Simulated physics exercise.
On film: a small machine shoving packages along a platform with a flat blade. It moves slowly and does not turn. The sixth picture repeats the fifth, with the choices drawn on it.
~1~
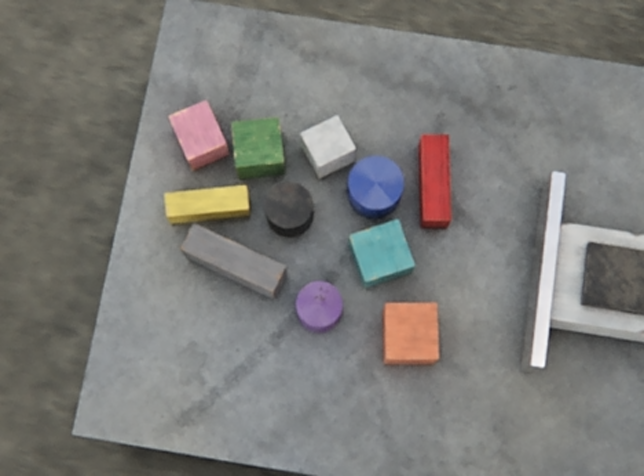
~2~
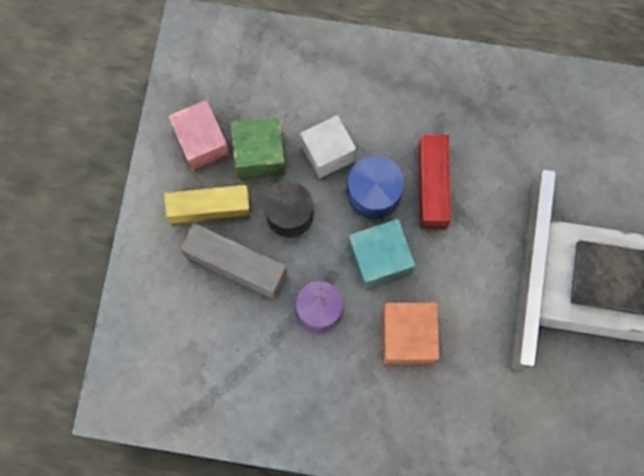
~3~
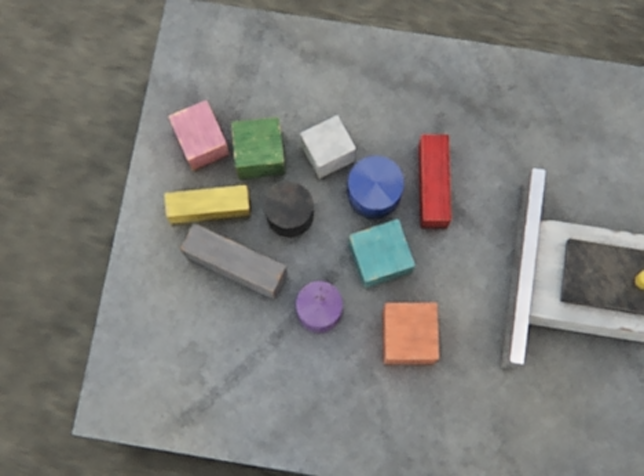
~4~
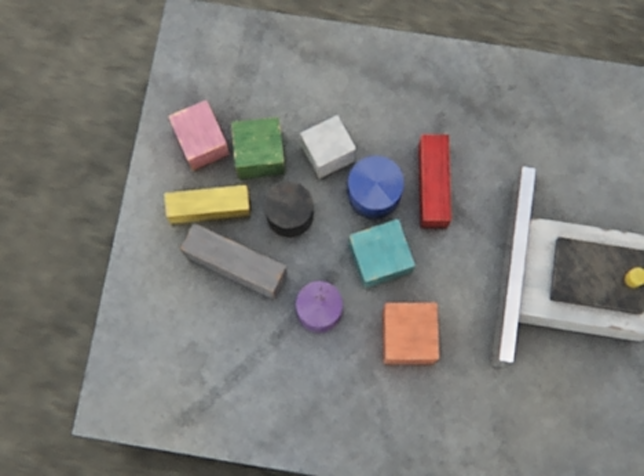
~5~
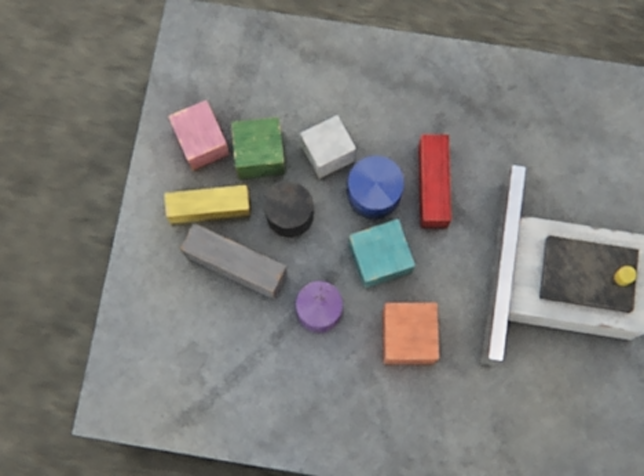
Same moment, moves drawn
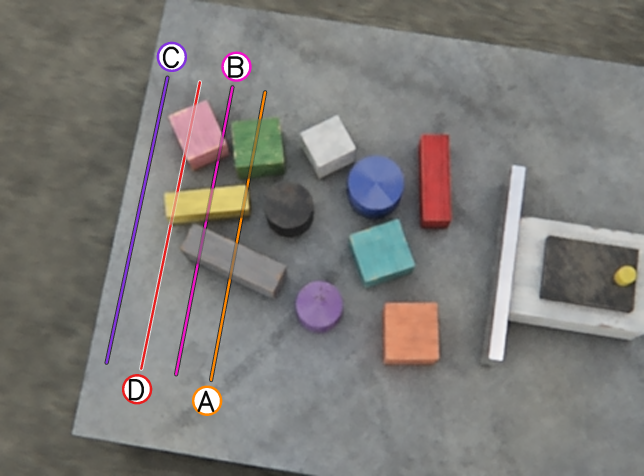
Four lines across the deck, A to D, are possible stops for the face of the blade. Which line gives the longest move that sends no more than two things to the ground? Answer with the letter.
Stop at A.
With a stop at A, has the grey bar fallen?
By then, no.
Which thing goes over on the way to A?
It is the pink crate.
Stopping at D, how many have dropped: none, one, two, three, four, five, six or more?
By then, six or more.
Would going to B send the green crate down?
Yes.
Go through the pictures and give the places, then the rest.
Grey bar (235, 262); blue canister (375, 188); purple canister (320, 308), in the first picture.
Robot (614, 277); orange crate (411, 334), in the second picture.
Robot (604, 276); green crate (259, 149), in the third picture.
Robot (593, 274); red stick (435, 182), in the fourth picture.
Robot (583, 272); yellow bar (208, 205); black canister (290, 210); grey bar (235, 262), in the fifth picture.
On the marked copy, A at (239, 231); B at (205, 226); C at (138, 215); D at (172, 220).
With A. Early on, robot (484, 257); orange crate (364, 325); red stick (398, 176).
Further on, robot (386, 242); pink crate (172, 123); yellow bar (179, 191).
At the end, robot (314, 230); pink crate over the edge; yellow bar (128, 164); one fallen.
As for the rest, B drops four; C drops ten; D drops seven.
